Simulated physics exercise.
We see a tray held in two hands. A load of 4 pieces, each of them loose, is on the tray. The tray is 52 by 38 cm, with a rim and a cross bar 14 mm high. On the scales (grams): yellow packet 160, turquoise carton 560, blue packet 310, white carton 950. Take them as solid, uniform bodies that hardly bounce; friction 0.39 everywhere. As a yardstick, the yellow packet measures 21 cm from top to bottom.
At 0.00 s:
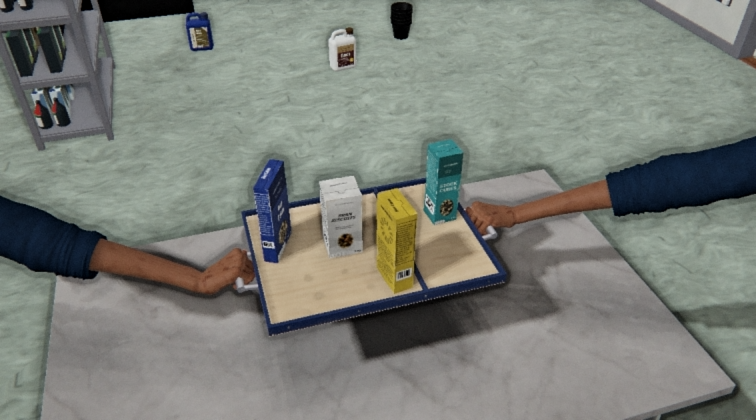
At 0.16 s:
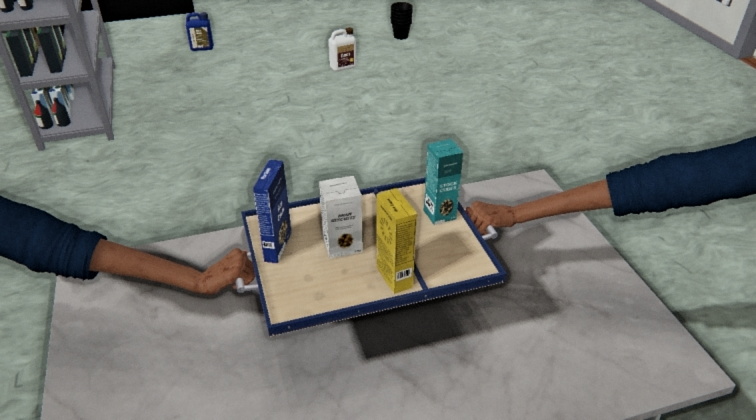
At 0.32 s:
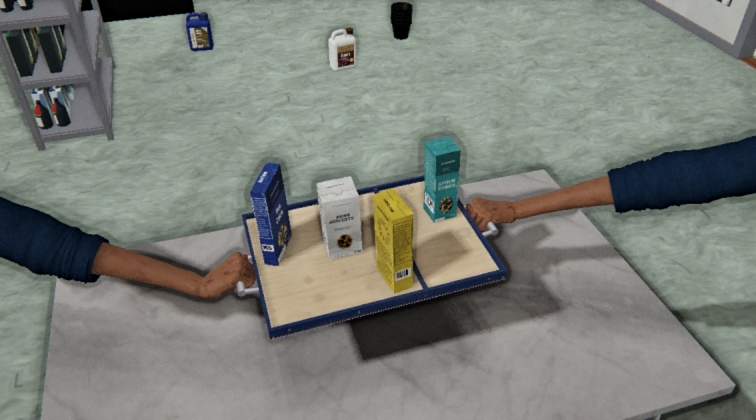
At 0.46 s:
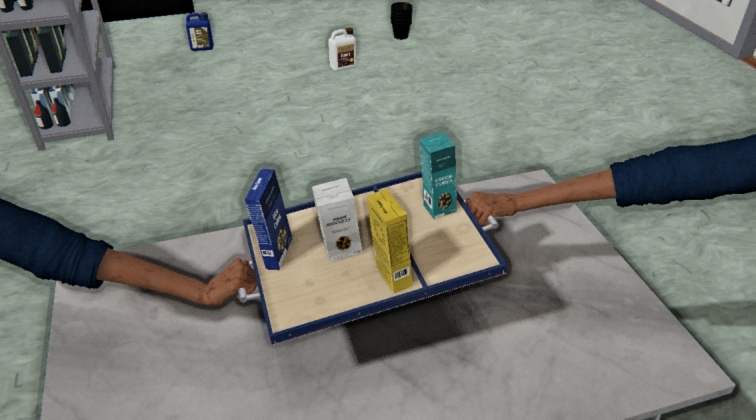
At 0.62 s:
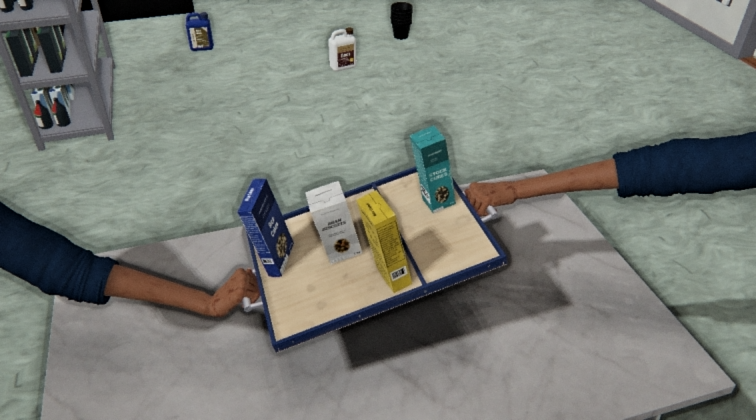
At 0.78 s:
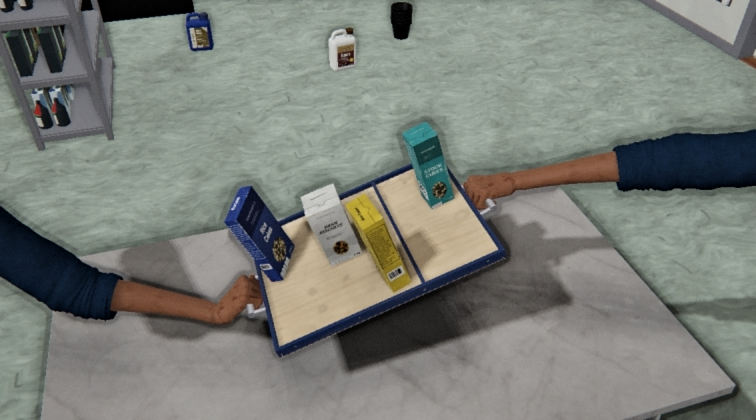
Above a marble table, two hands holding a tray of four upright cartons, then lowering its left side, the blue one leaning left.
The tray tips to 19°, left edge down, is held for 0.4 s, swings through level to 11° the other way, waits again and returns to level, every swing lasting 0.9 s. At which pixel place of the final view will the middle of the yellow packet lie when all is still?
Resting place of the yellow packet: (317, 280).
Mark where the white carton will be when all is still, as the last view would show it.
At about (276, 226).
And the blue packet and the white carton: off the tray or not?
The blue packet ends off the tray; the white carton is still on the tray.
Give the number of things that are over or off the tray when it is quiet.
That comes to 3.
By 1.18 s, tray tilted 19°, left edge down; blue packet now off the tray; yellow packet on its side near (316, 295); turquoise carton rocked 29° off its seat.
By 1.68 s, tray tilted 13°, left edge down; yellow packet on its side near (317, 291); turquoise carton on its side; white carton 13 cm from its spot.
When it is over (4.1 s), off the tray, blue packet; lying over on the tray, yellow packet and turquoise carton; not toppled but over 5 cm from the start, white carton. In the last view, yellow packet near (317, 280).
